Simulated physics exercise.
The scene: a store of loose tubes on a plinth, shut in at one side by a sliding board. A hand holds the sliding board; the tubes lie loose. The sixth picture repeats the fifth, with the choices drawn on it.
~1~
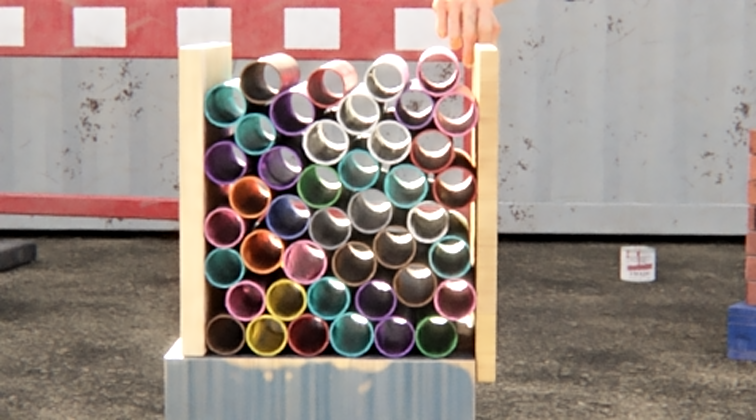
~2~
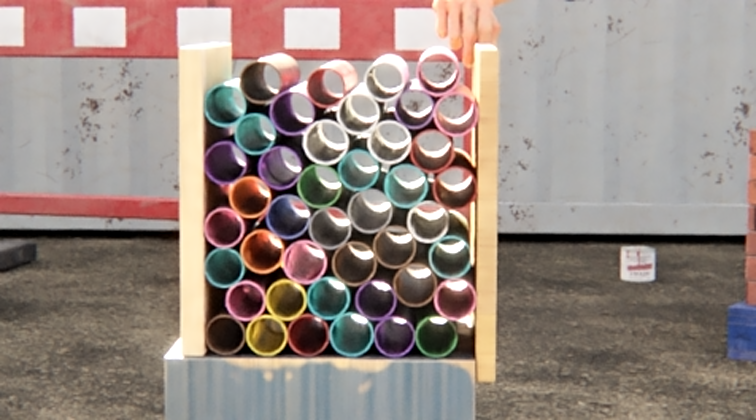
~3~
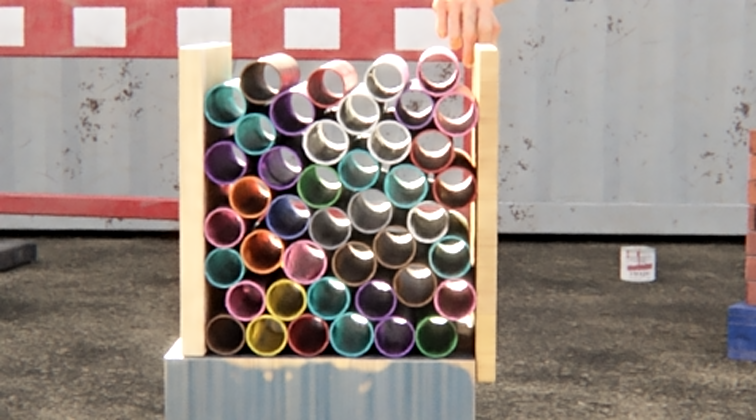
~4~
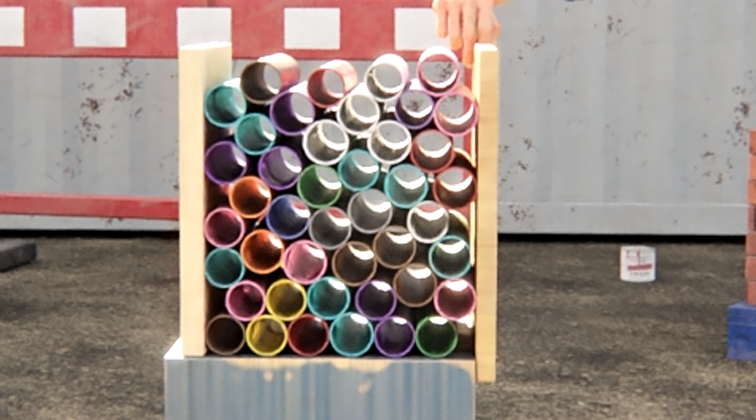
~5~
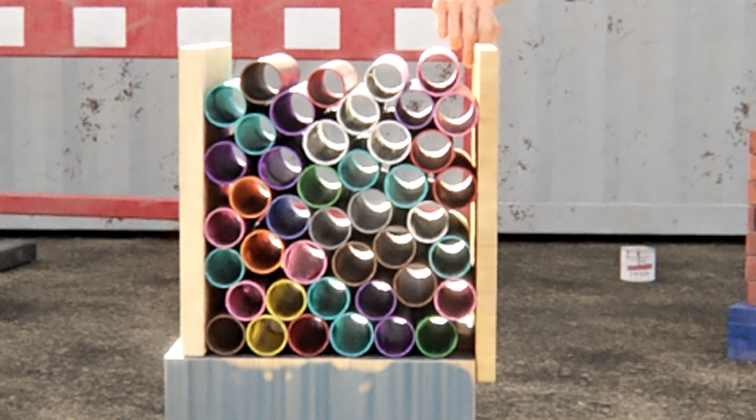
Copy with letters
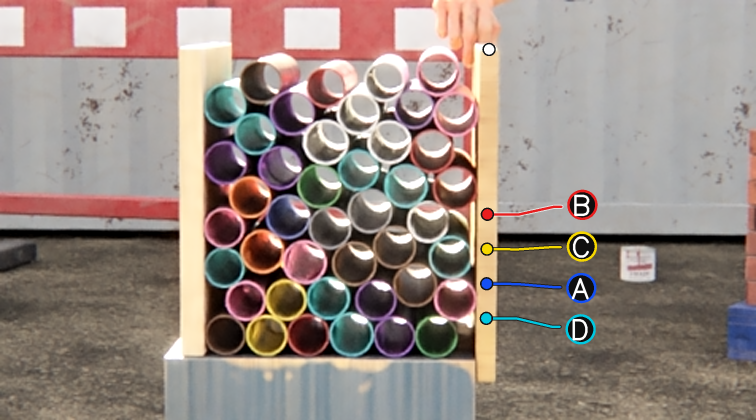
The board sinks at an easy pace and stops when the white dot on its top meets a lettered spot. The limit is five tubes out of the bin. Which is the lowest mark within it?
The last mark within the limit is B.
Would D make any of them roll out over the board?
Yes.
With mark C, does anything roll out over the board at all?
Yes, at C.
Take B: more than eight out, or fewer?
It loses fewer than eight.
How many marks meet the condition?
One of them.
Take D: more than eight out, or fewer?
At D, more than eight.
On the copy, A at (487, 284); B at (487, 214); C at (487, 249); D at (486, 318); the white dot at (489, 49).
On B. First, top of the board (478, 122).
Then, top of the board (477, 203).
Finally, top of the board (477, 213), two out over the board.
By contrast, A more than five out over the board; C more than five out over the board; D more than five out over the board.
